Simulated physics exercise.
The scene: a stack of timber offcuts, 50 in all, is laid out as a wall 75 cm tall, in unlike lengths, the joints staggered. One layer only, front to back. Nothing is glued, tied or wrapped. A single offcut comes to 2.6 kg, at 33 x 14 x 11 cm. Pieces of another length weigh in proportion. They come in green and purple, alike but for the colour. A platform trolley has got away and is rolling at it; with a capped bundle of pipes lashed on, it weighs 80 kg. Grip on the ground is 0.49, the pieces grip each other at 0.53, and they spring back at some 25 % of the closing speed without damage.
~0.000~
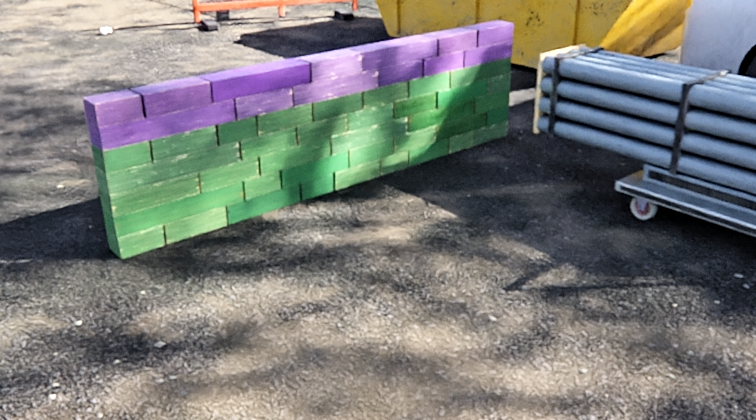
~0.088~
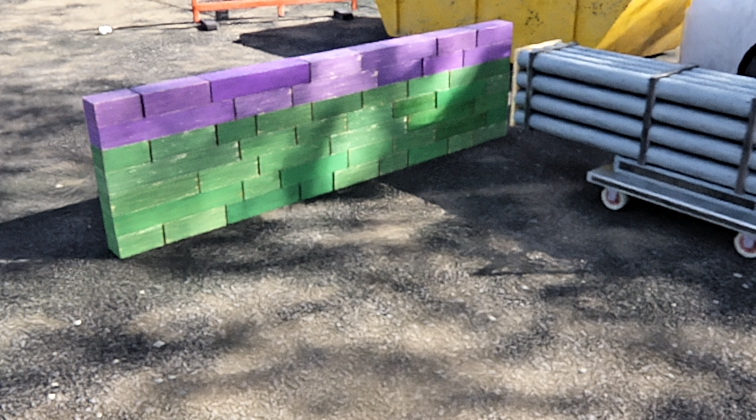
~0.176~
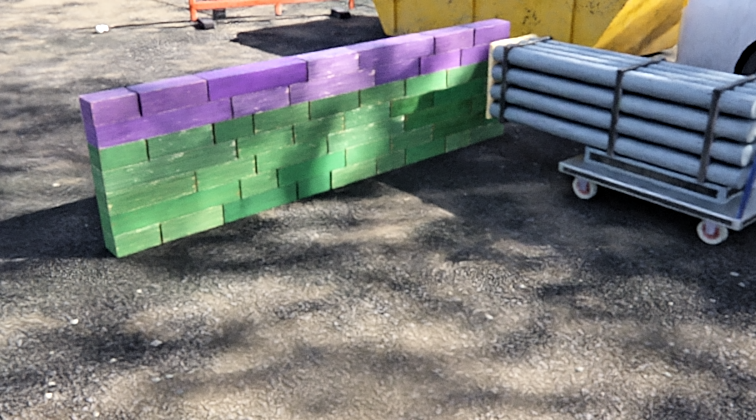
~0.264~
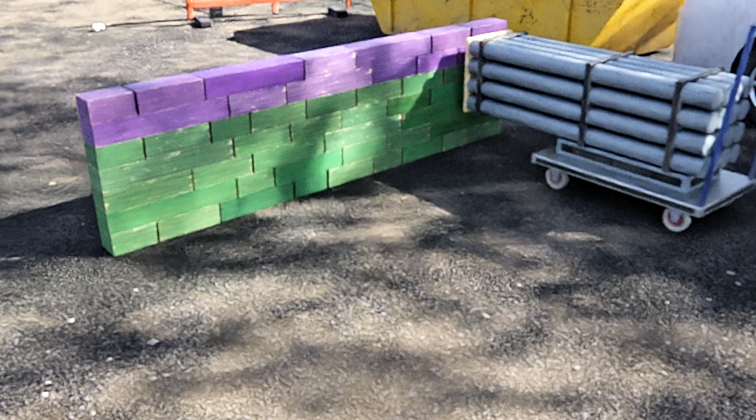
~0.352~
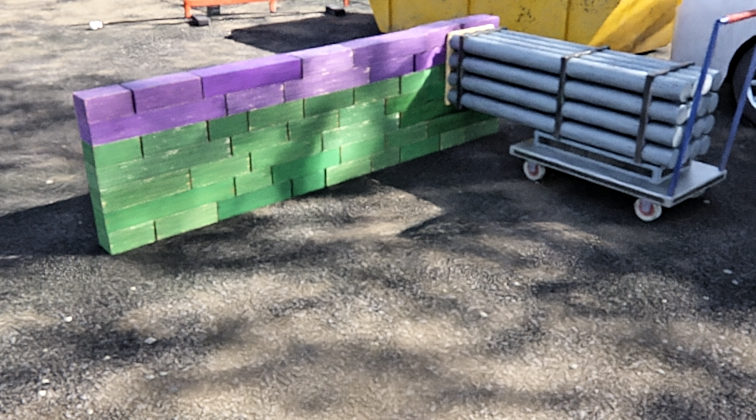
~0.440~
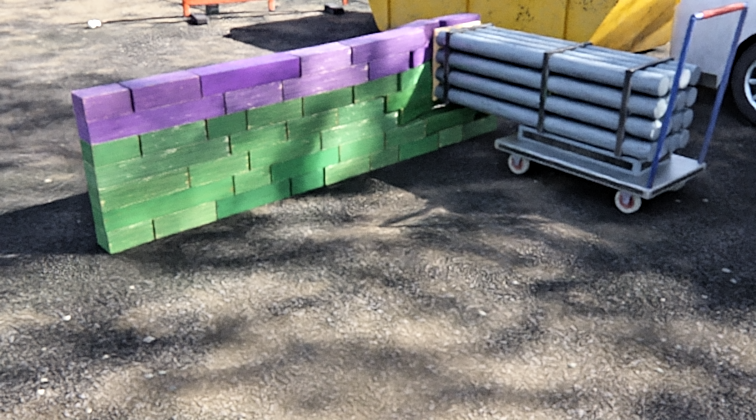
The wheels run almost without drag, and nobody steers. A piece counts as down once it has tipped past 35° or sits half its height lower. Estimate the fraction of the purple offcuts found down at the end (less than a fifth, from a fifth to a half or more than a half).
More than a half of them.
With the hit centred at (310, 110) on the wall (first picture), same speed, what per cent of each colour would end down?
In that case green 40, purple 80 per cent.
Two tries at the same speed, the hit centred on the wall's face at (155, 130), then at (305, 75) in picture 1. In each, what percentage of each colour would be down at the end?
Green 10 then 10, purple 40 then 30 per cent.
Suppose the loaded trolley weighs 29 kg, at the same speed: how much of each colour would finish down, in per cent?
Then green 30, purple 70 per cent.
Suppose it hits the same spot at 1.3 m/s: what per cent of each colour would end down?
In that case green 30, purple 70 per cent.
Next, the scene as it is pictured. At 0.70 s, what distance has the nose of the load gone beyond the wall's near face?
Some 45 cm beyond.
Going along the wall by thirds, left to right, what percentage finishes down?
Left 10, middle 30, right 80 per cent.
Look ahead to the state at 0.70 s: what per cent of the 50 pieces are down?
25 per cent by then.
By 0.70 s, load 44 cm past the wall's line, still rolling; 4 of the 13 purple offcuts down (12 of 50 in all colours); top purple offcut moved 34 mm.
By 1.18 s, load 87 cm past the wall's line, still rolling; 8 of the 13 purple offcuts down (19 of 50 in all colours); top purple offcut tilted 37°, 8 cm lower.
When it is over (2.5 s), load 1.02 m past the wall's line, still rolling; 9 of the 13 purple offcuts down (20 of 50 in all colours); top purple offcut on its side; top green offcut unmoved. That is 69 per cent. In pixels of the last frame, middles, top purple offcut near (254, 147), top green offcut near (111, 147).
